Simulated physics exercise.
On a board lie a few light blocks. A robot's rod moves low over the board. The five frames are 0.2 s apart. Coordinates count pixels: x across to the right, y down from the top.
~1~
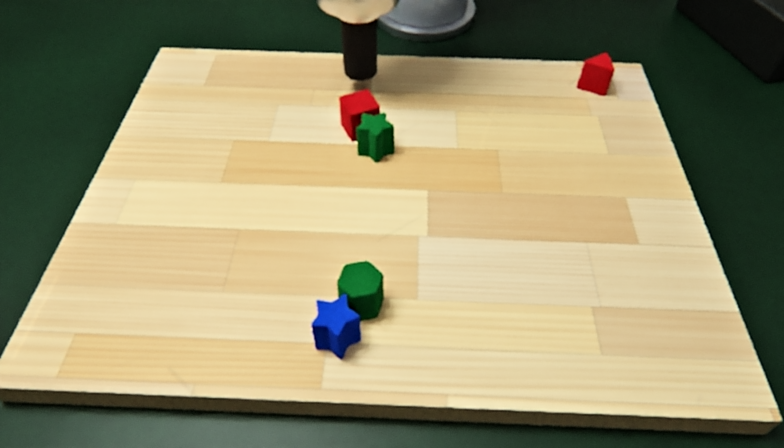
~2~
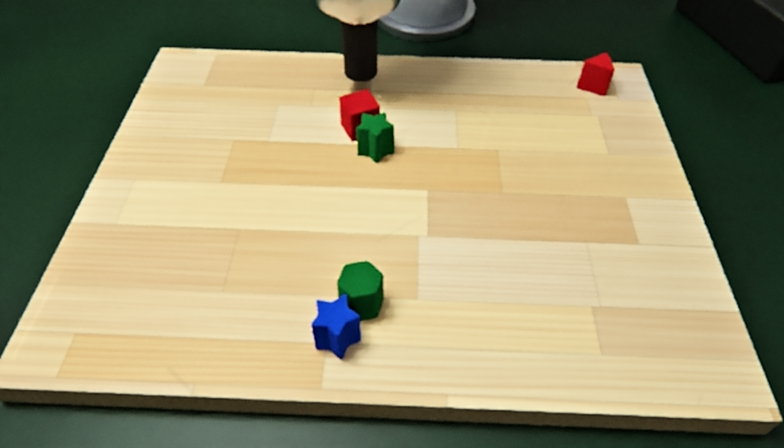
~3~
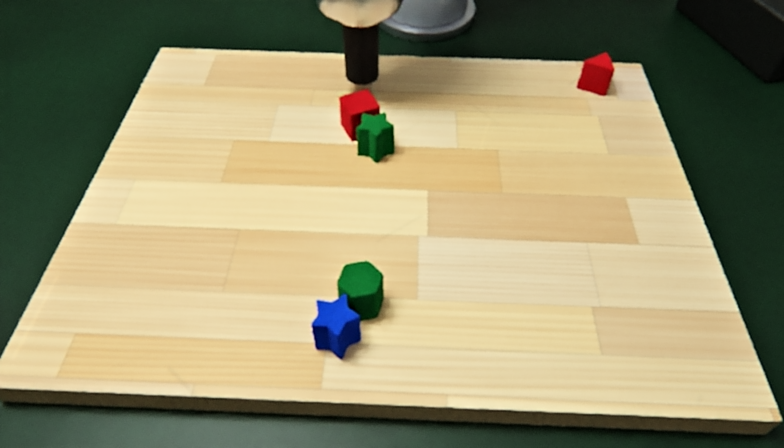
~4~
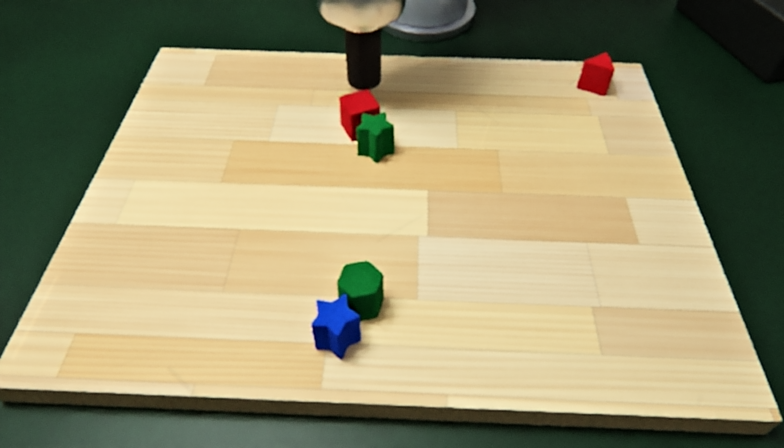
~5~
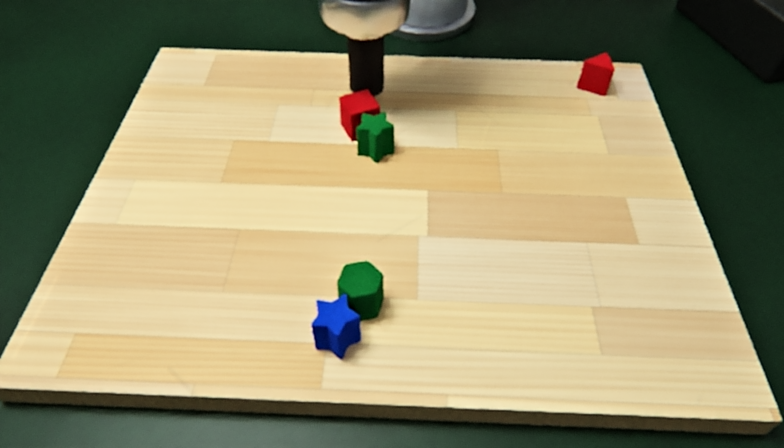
A robot's dark rod starts at the top of a wooden board, just above a red block and a green star block, and eases slightly downward toward them. It drifts a touch right as it nears the red block, while all the blocks, including the blue star and green hexagon below, stay still.
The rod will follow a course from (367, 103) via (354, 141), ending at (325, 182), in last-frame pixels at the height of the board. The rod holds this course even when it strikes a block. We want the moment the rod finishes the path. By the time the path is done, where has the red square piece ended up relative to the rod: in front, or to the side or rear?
I expect it to be in front.
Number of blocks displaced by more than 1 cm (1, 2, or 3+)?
The push will move two blocks.
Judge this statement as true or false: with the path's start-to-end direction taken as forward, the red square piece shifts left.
False - the claim does not hold.
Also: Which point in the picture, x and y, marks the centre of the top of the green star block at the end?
The centre of its top face lies at (374, 145).
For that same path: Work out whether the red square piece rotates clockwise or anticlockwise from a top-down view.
It spins clockwise.
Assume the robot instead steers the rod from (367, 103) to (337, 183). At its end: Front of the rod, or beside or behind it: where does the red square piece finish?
I expect it to be in front.
On the path given first. One third of the way, rod (359, 113); red square piece (344, 124), turned 20° clockwise; green star block (375, 136), turned 65° anticlockwise.
Two thirds of the way, rod (344, 139); red square piece (322, 149), turned 50° clockwise; green star block (376, 142), turned 100° anticlockwise.
At the end, rod (323, 166); red square piece (295, 175), turned 70° clockwise; green star block (374, 145), turned 115° anticlockwise.
